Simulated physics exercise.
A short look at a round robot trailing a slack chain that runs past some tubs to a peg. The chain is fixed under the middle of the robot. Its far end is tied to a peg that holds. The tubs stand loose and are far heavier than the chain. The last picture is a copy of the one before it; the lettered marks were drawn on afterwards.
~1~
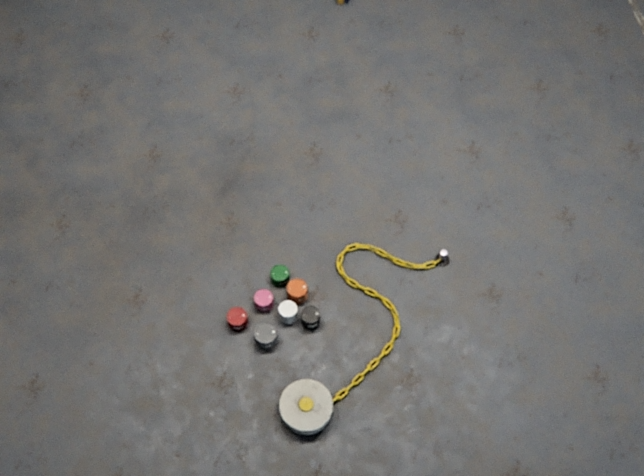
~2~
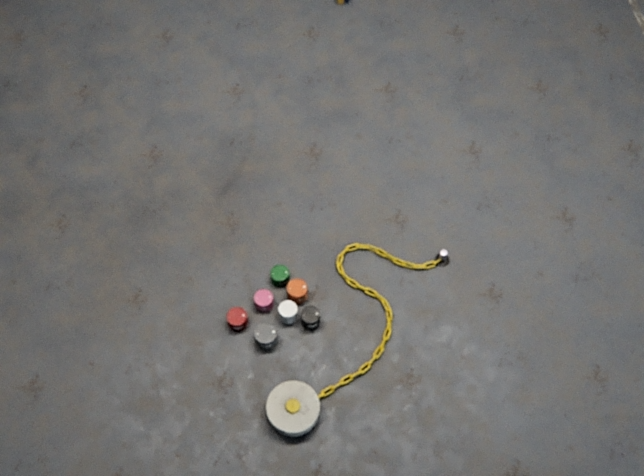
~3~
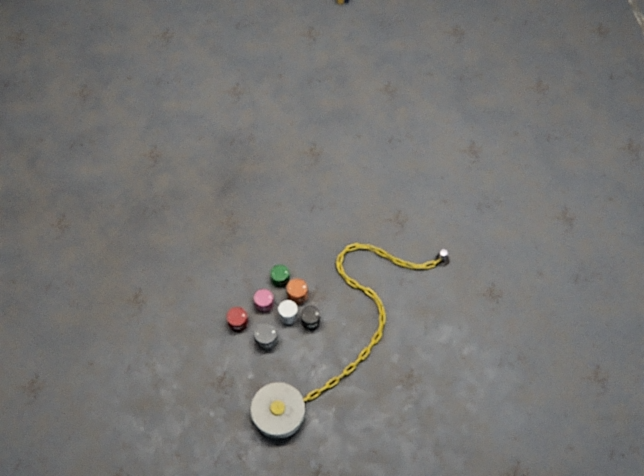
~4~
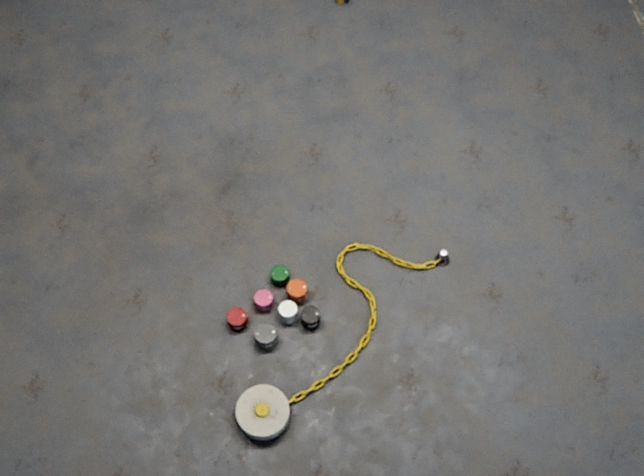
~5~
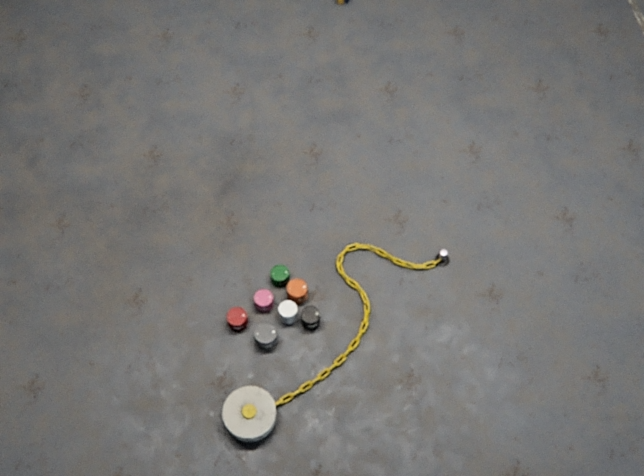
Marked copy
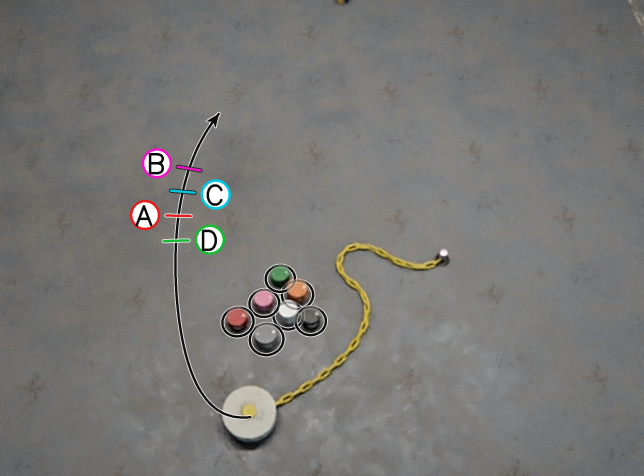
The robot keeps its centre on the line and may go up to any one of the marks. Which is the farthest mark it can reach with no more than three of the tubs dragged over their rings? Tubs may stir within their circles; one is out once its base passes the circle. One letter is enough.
No farther than D.
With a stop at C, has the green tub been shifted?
Yes.
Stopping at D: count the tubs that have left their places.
By then, two.
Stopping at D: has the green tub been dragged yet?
By then, no.
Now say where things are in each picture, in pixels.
The first frame shows grey tub (266, 336); red tub (237, 319); robot (306, 407).
The second frame shows robot (293, 409); white tub (288, 312).
The third frame shows robot (278, 411); orange tub (297, 291).
The fourth frame shows robot (263, 413); black tub (311, 318).
The fifth frame shows robot (250, 414); red tub (237, 319); peg (443, 256); white tub (288, 312).
On the marked copy, A at (179, 216); B at (189, 169); C at (183, 192); D at (176, 241); the route from (251, 417) via (176, 260) to (219, 114).
Following D. Soon after the start, robot (190, 368).
Later, robot (175, 295).
In the end, robot (175, 237); grey tub (267, 318); red tub (243, 311); two over the rings.
As for the rest, A has five over the rings; B has seven over the rings; C has seven over the rings.
